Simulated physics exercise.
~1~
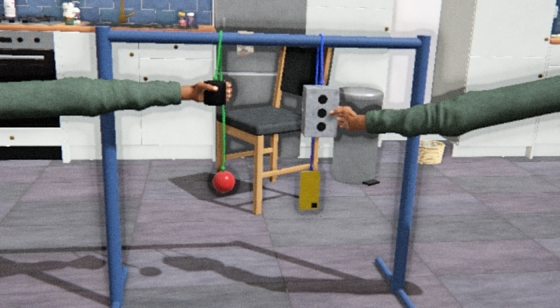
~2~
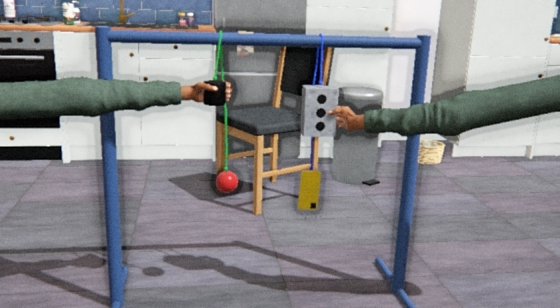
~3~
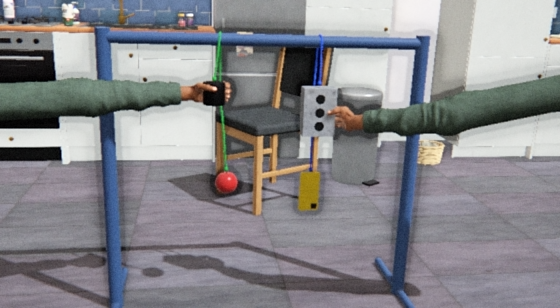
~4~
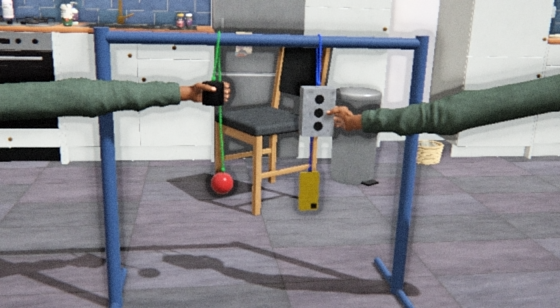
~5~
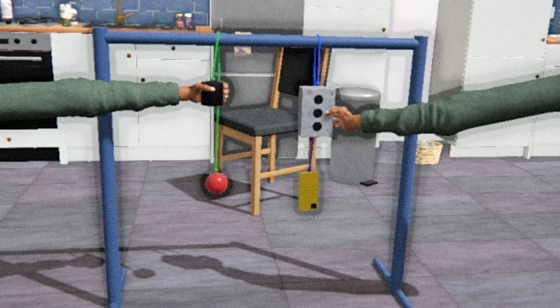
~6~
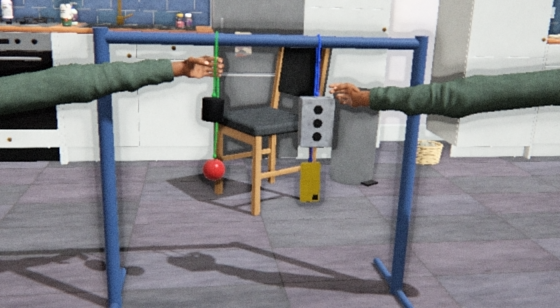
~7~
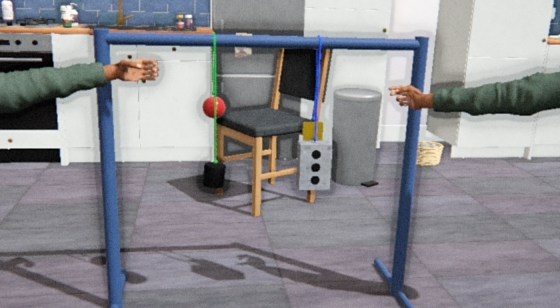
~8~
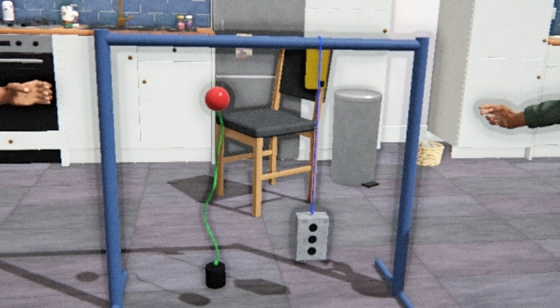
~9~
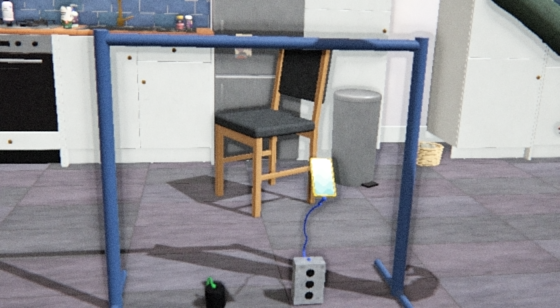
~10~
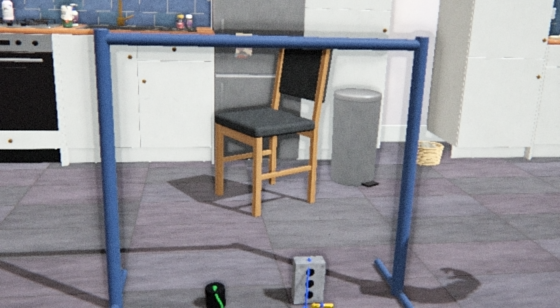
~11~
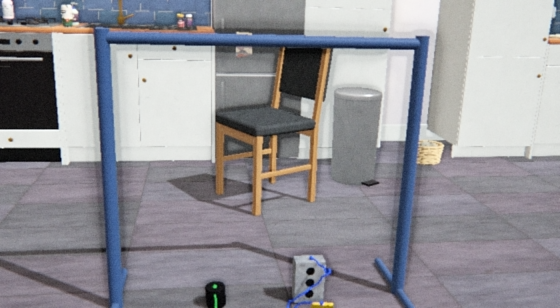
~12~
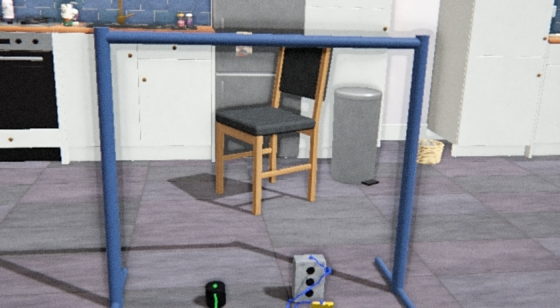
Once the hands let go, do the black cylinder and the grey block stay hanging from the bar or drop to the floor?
Both drop to the floor. The black cylinder and the grey block each come down from the bar and end up lying beneath it.
